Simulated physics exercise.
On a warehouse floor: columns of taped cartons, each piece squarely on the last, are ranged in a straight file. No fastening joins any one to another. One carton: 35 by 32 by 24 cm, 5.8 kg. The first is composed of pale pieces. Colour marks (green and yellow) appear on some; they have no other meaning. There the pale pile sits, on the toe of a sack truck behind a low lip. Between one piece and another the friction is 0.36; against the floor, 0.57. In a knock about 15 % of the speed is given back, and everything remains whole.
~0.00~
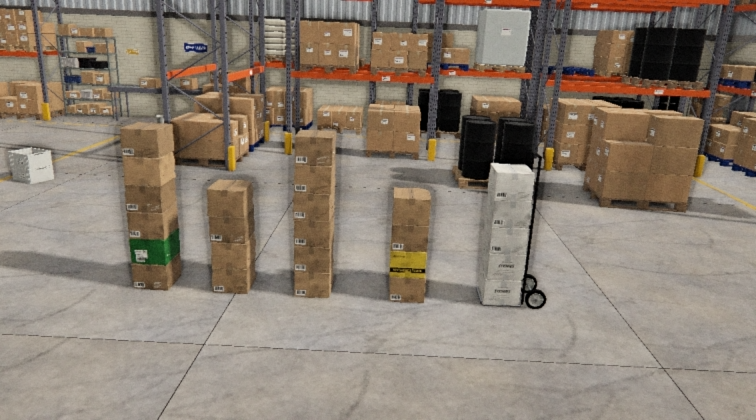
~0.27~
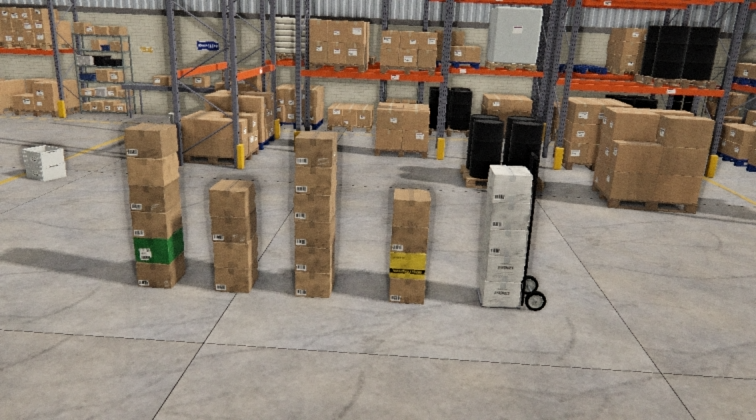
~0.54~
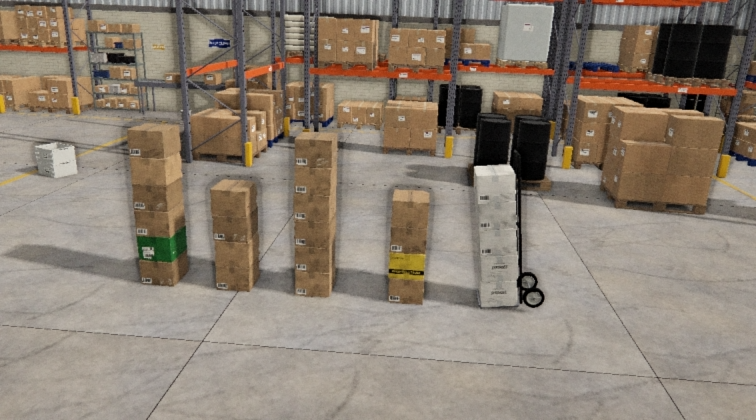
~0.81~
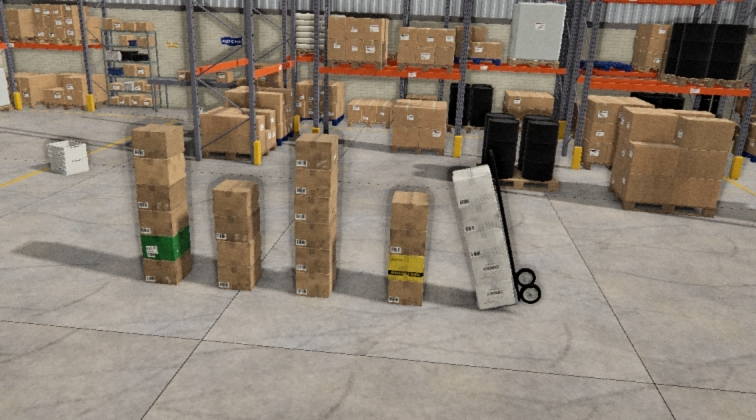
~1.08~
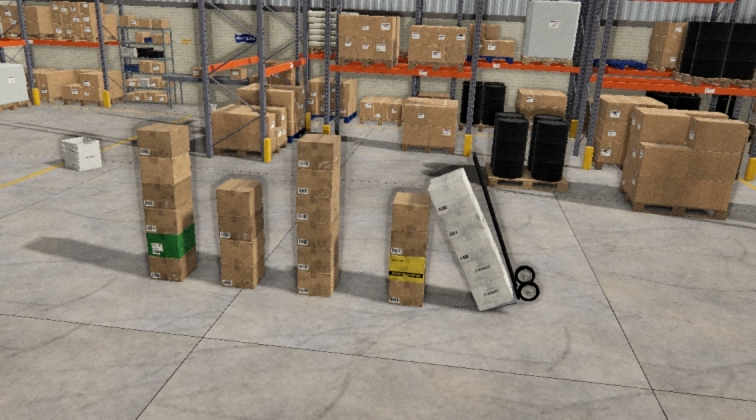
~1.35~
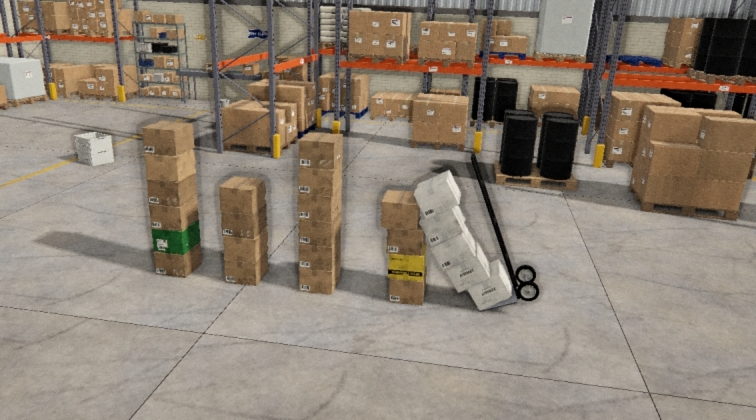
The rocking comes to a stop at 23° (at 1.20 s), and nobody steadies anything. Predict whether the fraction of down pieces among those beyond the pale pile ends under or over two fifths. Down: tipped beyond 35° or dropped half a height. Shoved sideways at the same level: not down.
Over.
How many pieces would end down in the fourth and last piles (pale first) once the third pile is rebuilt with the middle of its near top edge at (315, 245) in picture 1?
Down by pile: Fourth 0, last 0.
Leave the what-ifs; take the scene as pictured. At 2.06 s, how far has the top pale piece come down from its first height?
40 cm lower.
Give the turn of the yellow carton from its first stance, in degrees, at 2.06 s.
I'd put it at roughly 40 degrees away from its starting angle.
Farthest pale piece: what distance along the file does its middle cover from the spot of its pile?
120 cm.
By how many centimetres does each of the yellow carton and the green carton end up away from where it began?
Result: Yellow at 50 cm, green at 60 cm.
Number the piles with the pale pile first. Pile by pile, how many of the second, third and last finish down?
Counting each pile, the second has 4, the third 6 and the last 6.
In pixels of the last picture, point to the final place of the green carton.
Near (122, 248).
After 2.06 s, 5 of the pale pile down; 2 of the 20 other cartons down; yellow carton 36° from how it stood.
After 3.18 s, 5 of the pale pile down; 10 of the 20 other cartons down; yellow carton 51° from how it stood, 16 cm lower.
After 4.12 s, 5 of the pale pile down; 20 of the 20 other cartons down; green carton 61° from how it stood, 16 cm lower; yellow carton 51° from how it stood, 16 cm lower.
In the end (5.5 s), 5 of the pale pile down; 20 of the 20 other cartons down; green carton on its side; yellow carton 51° from how it stood, 16 cm lower. That is 100 per cent. From the last view, middles, green carton near (122, 248), yellow carton near (360, 270).
